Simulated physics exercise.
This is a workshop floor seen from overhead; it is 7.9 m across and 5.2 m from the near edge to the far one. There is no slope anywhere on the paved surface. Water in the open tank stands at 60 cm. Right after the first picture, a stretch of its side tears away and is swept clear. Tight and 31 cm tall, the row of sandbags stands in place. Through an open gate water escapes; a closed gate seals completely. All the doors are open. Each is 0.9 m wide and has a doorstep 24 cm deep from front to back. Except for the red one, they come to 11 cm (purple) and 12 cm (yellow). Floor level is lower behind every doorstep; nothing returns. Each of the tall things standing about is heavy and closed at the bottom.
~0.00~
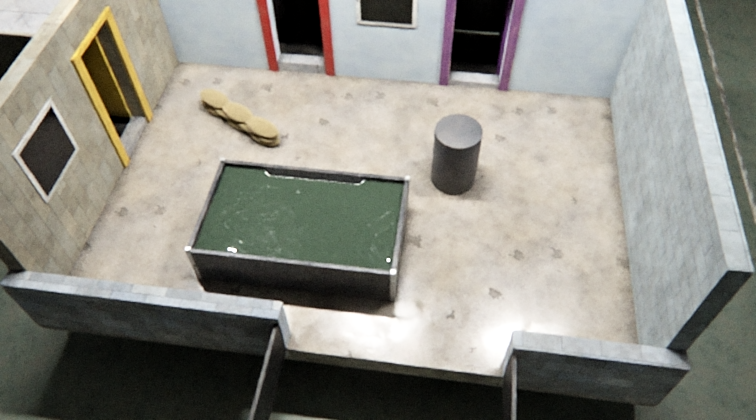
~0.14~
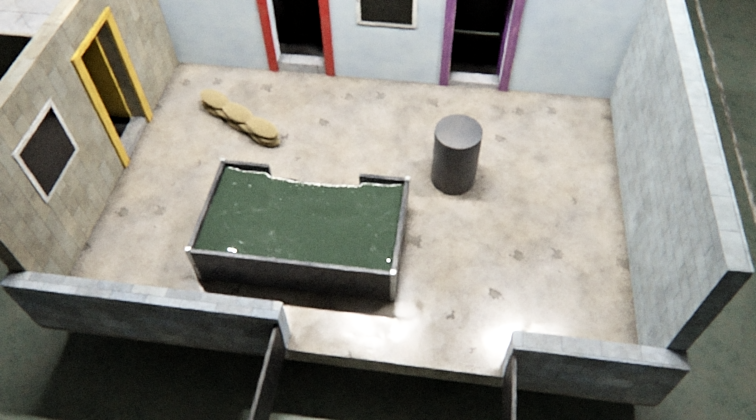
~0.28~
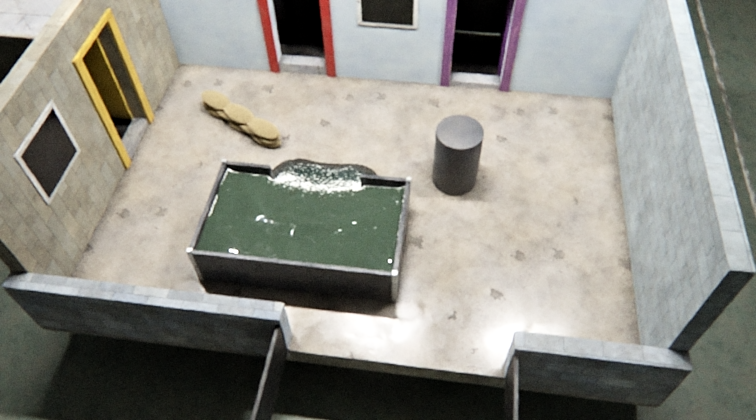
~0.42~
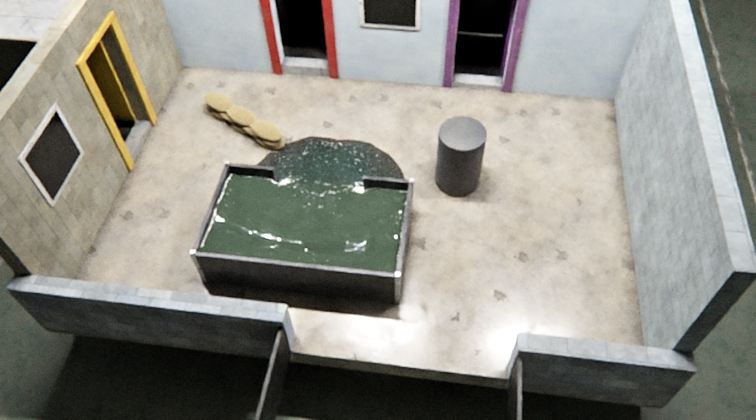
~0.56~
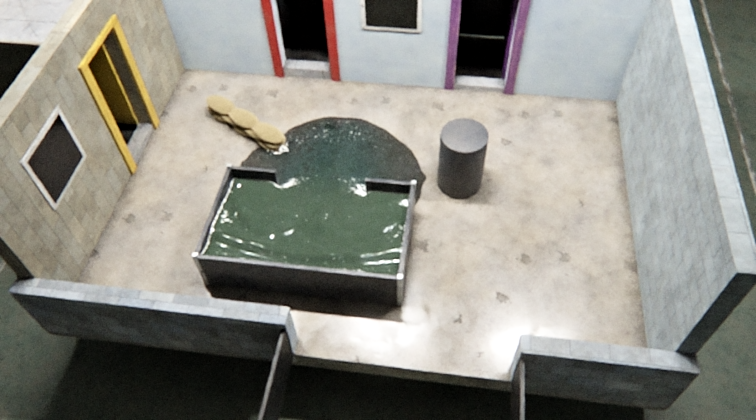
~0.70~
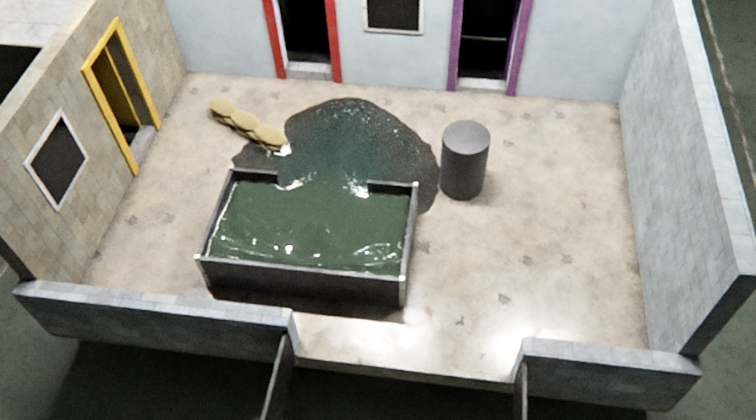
Green water in an open tank pouring through a gap in its far side and spreading in a dark fan across the floor.
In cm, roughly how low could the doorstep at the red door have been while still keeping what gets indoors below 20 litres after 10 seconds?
About 25 cm.
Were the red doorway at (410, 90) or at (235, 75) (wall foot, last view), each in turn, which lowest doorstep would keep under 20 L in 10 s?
You'd want roughly 22 cm there first, then roughly 10.5 cm.
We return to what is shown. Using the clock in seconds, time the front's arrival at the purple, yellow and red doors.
Purple 1.6 s, yellow 2.2 s, red 1.0 s.
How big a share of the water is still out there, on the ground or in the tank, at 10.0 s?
Roughly 94 percent of the water remains.
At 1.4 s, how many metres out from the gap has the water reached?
3.4 m.
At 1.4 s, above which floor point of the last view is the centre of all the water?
The balance point sits at roughly (326, 210).
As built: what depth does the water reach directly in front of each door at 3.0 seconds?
Purple 13, yellow 6, red 22 cm.
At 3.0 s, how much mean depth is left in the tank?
About 25 centimetres on average.
After 1.4 s water covers 25 % of the floor, deepest (34 cm) near (327, 203); 28 cm at the red door, 1 litre in over its 20 cm doorstep.
After 3.0 s water covers 40 % of the floor, deepest (24 cm) near (185, 76); 22 cm at the red door, 48 litres in over its 20 cm doorstep.
After 10.0 s water covers 95 % of the floor, deepest (10 cm) near (183, 217); 8 cm at the red door, 51 litres in over its 20 cm doorstep.
At the red door as built, the water arrived by 1.0 s and peaked near 32 cm at 1.8 s.
With a doorstep of 22.5 cm, 32 litres would have come in within the 10 s; with 30.5 cm, 3 litres. So under 20 litres takes about 25 cm.
